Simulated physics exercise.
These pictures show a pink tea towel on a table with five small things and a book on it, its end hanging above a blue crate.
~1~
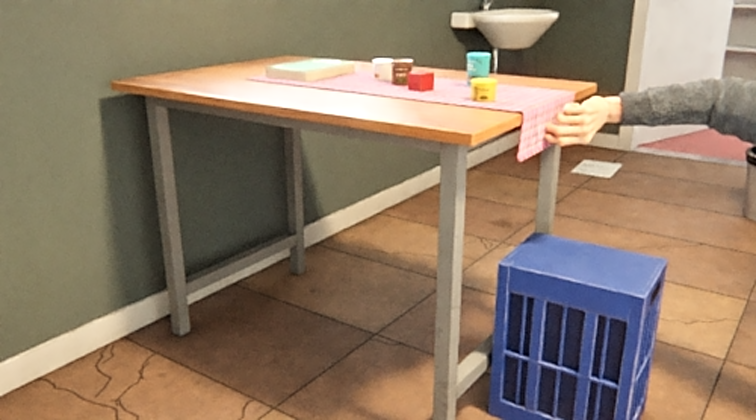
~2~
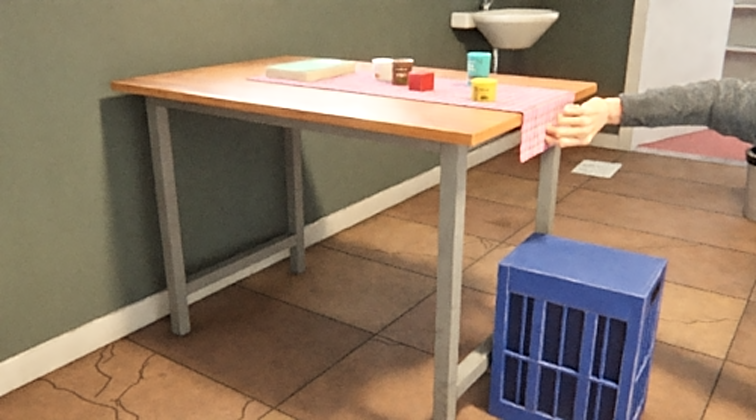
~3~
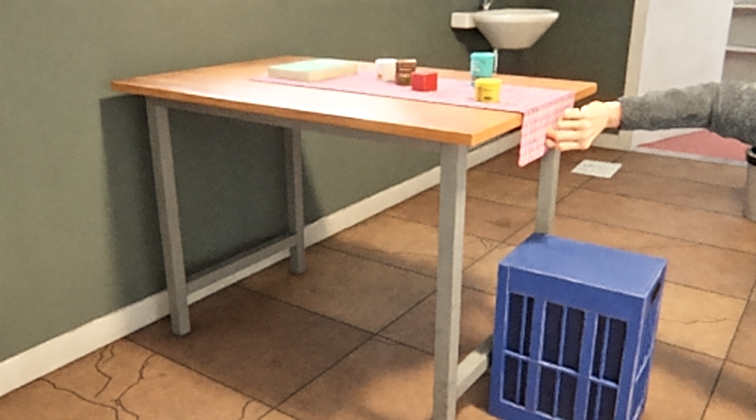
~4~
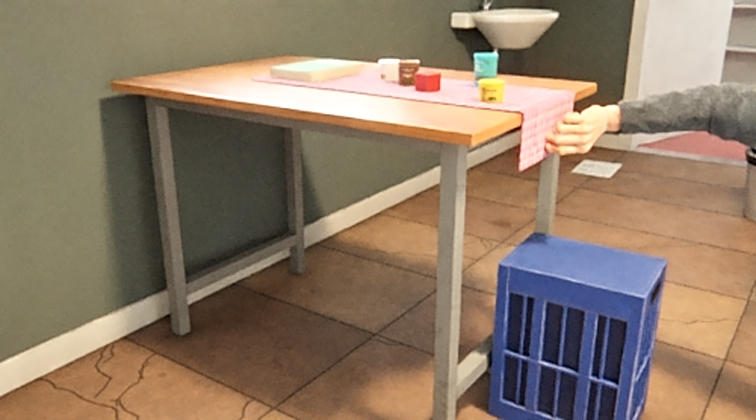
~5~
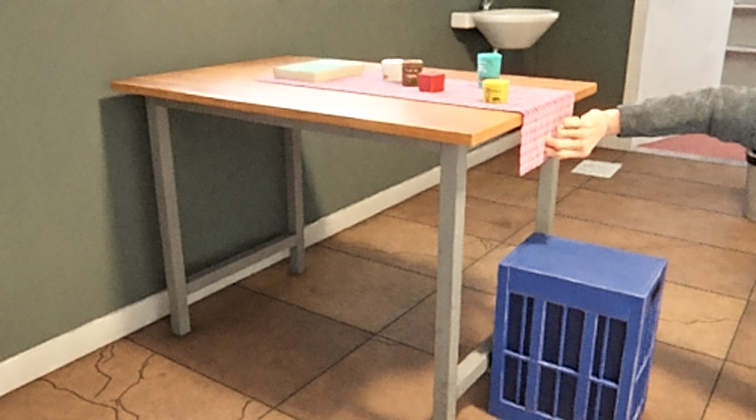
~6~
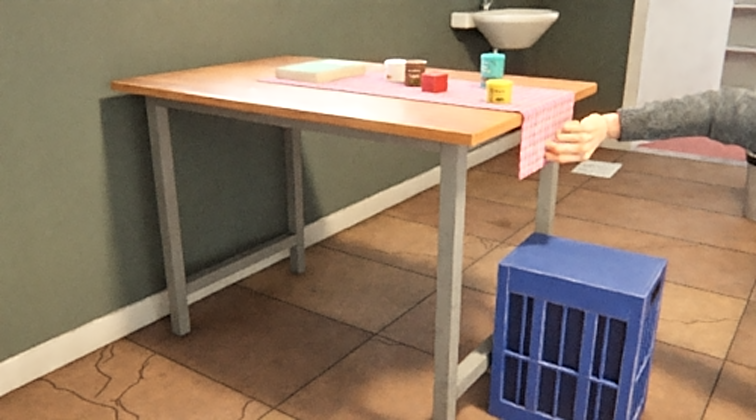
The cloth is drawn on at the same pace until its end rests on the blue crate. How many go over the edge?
Over the edge go two.
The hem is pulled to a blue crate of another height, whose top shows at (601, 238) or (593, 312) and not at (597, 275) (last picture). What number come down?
It would be 1 and 3.
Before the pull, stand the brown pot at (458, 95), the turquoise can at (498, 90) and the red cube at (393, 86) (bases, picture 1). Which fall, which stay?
The brown pot falls, the turquoise can drops off, the red cube remains up.
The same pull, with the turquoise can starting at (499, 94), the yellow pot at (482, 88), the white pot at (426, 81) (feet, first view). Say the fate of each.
The turquoise can drops off; the yellow pot goes over; the white pot does not fall.
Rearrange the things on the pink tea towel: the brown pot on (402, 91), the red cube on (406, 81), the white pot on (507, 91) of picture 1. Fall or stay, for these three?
The brown pot keeps its place on top; the red cube does not fall; the white pot comes down.
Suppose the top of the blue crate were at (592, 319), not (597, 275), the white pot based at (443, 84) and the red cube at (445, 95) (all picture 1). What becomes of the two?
The white pot falls; the red cube drops off.
Soon after, hem near (544, 208); yellow pot gone.
Then, hem near (543, 238); yellow pot gone.
At rest, hem on the crate; yellow pot and turquoise can gone. The table loses two.
